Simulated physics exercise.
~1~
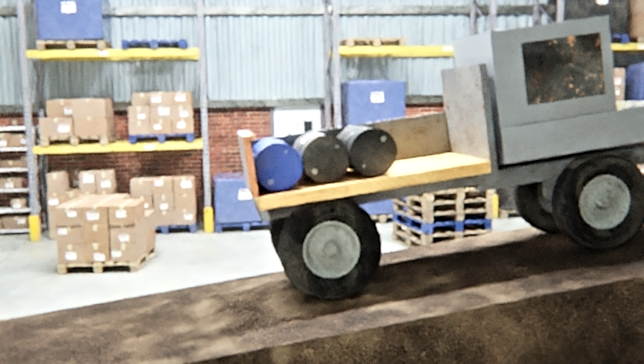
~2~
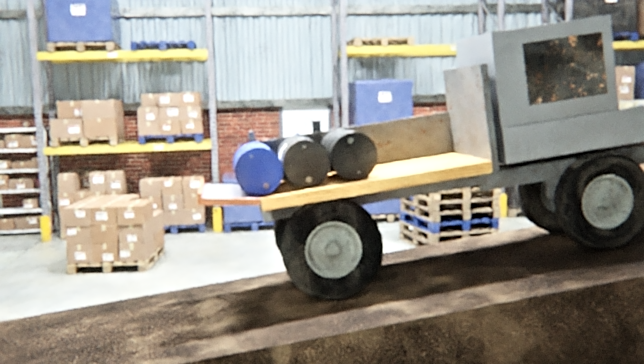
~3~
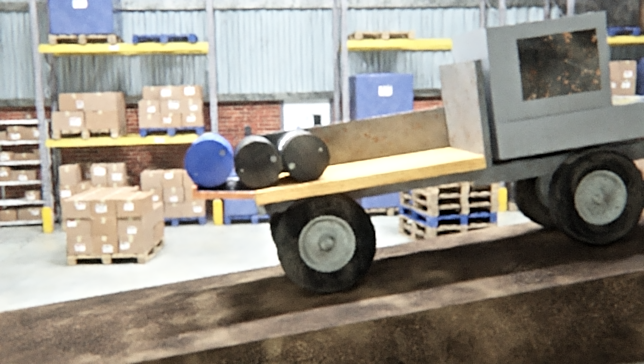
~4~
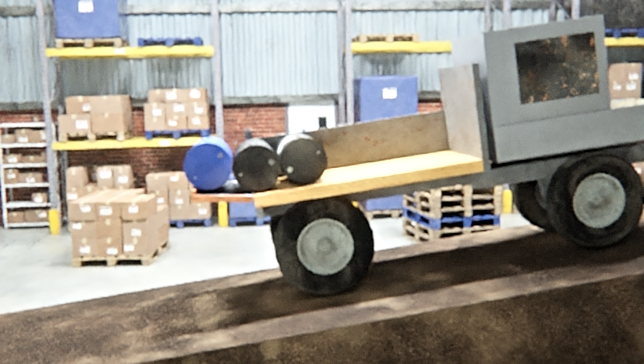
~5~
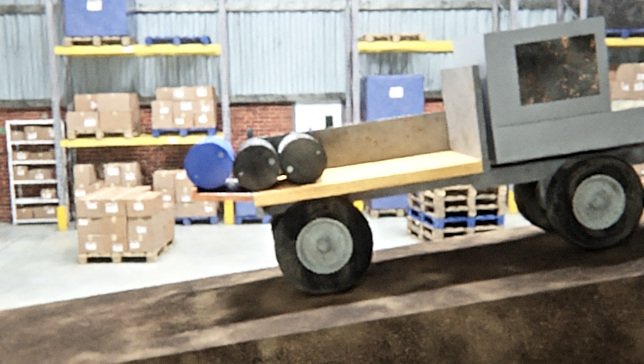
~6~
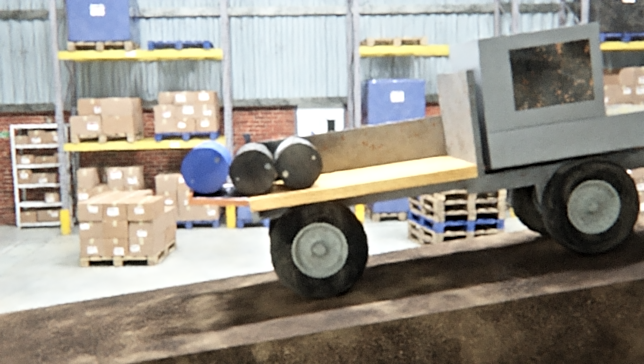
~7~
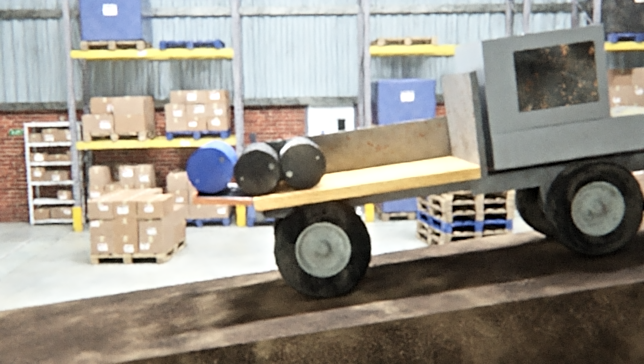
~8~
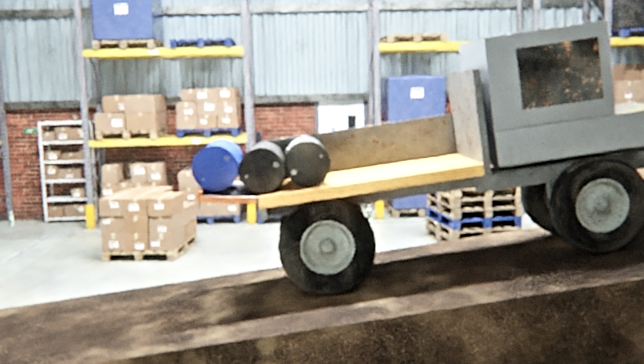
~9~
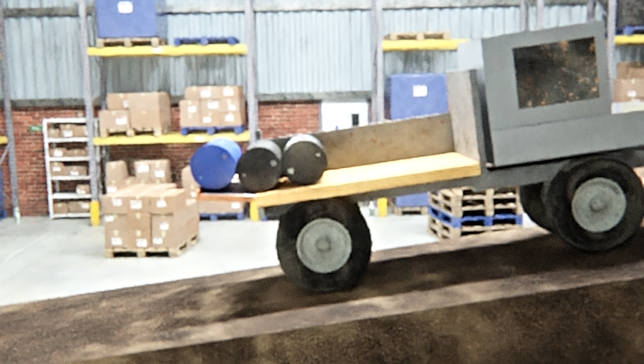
A blue drum and two black ones lie on their sides at the rear of a grey truck's wooden bed, seen from the side as the vehicle stands on a brown slope rising to the right. Behind it is a warehouse with boxes, pallets and tall shelving against a brick and metal wall. The upright tailgate swings down to the left until it lies nearly level with the bed. The drums roll left, the blue one leading onto the lowered gate. It stops there with the black drums close behind, and all three stay aboard while the view drifts slightly.
